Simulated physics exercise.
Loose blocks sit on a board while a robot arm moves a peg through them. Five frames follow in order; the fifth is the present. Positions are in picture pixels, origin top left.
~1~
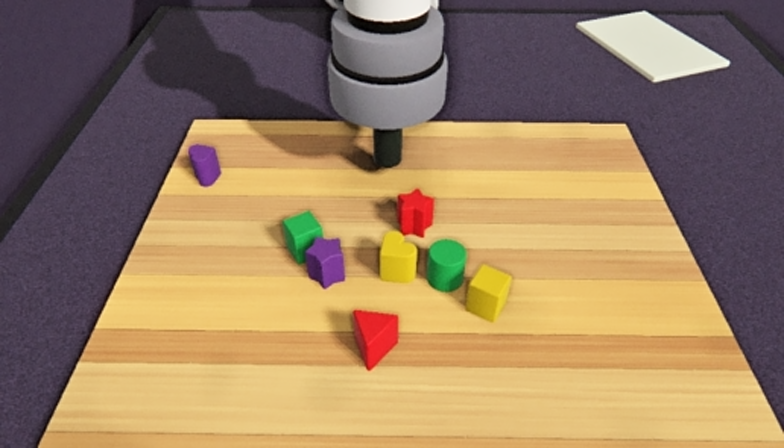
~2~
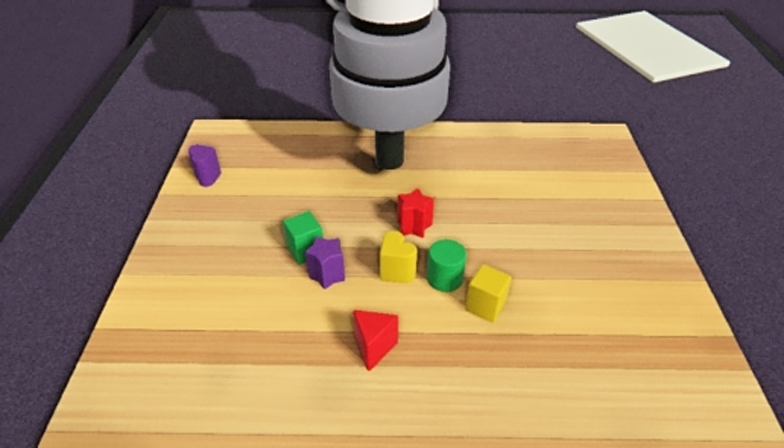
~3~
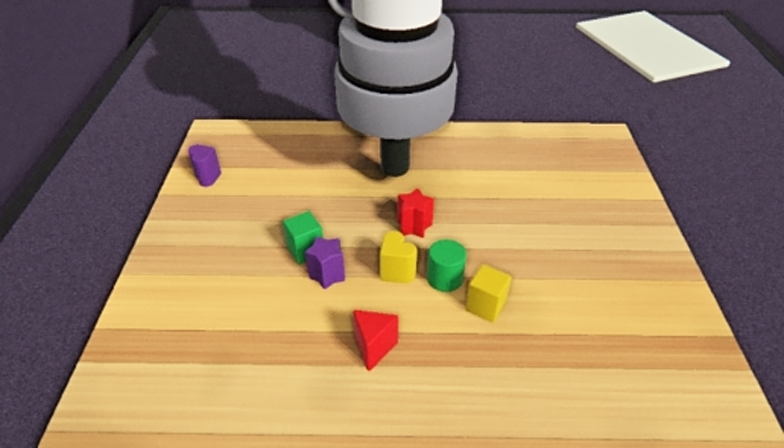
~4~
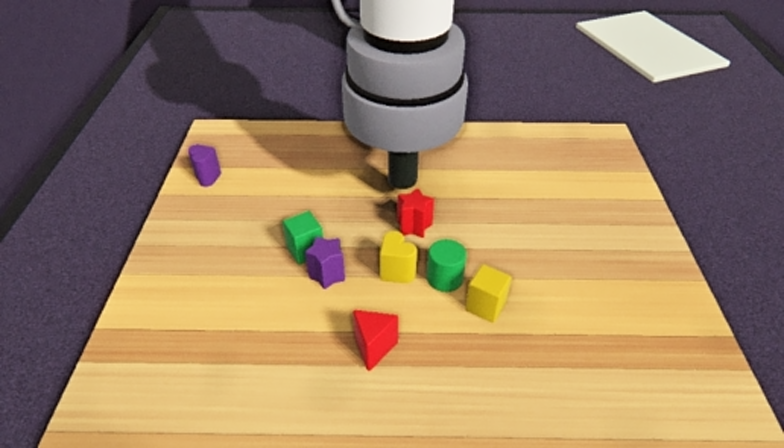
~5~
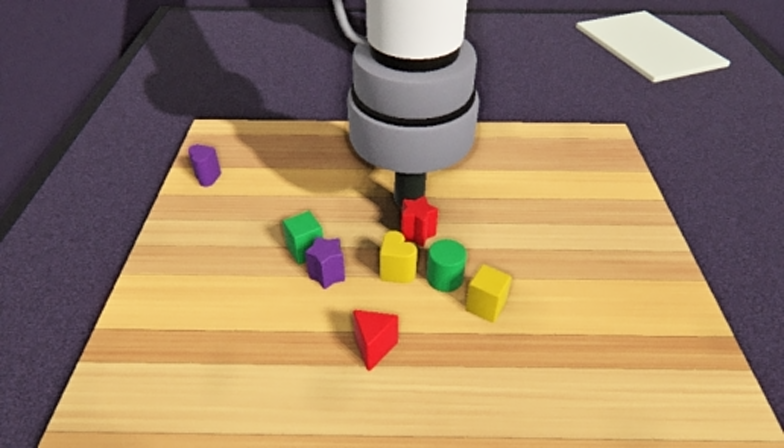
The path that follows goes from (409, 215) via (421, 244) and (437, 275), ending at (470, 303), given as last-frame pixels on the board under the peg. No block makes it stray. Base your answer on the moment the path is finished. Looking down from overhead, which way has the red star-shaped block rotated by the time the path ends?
It twists clockwise.
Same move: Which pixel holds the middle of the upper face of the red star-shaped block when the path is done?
Around (469, 302).
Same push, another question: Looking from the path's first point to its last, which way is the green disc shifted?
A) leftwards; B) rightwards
I'll go with B - rightwards.
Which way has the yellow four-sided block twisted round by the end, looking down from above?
Twists anticlockwise.
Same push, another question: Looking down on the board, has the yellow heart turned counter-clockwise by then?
My answer is no.
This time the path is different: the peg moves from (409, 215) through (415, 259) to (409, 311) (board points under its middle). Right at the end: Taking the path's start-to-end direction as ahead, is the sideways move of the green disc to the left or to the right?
Heads left.
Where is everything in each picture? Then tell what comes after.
Peg tip (388, 161); block tops, yellow heart (397, 244); red star-shaped block (415, 199); green disc (448, 251); yellow four-sided block (491, 279), in the first frame.
Peg (390, 163); blocks unchanged, in the second frame.
Peg (395, 169); blocks unchanged, in the third frame.
Peg (403, 181); blocks unchanged, in the fourth frame.
Peg (410, 200); yellow heart (397, 244); red star-shaped block (419, 207); green disc (448, 251); yellow four-sided block (491, 279), in the fifth frame.
On the path given first. One third of the way, peg (422, 229); red star-shaped block (430, 239); green disc (454, 259).
Two thirds of the way, peg (438, 261); yellow heart (397, 249), turned 30° clockwise; red star-shaped block (444, 273); green disc (471, 294); yellow four-sided block (508, 291), turned 35° anticlockwise.
At the end, peg (472, 288); yellow heart (397, 249), turned 30° clockwise; red star-shaped block (469, 302), turned 30° clockwise; green disc (488, 331); yellow four-sided block (512, 293), turned 40° anticlockwise.
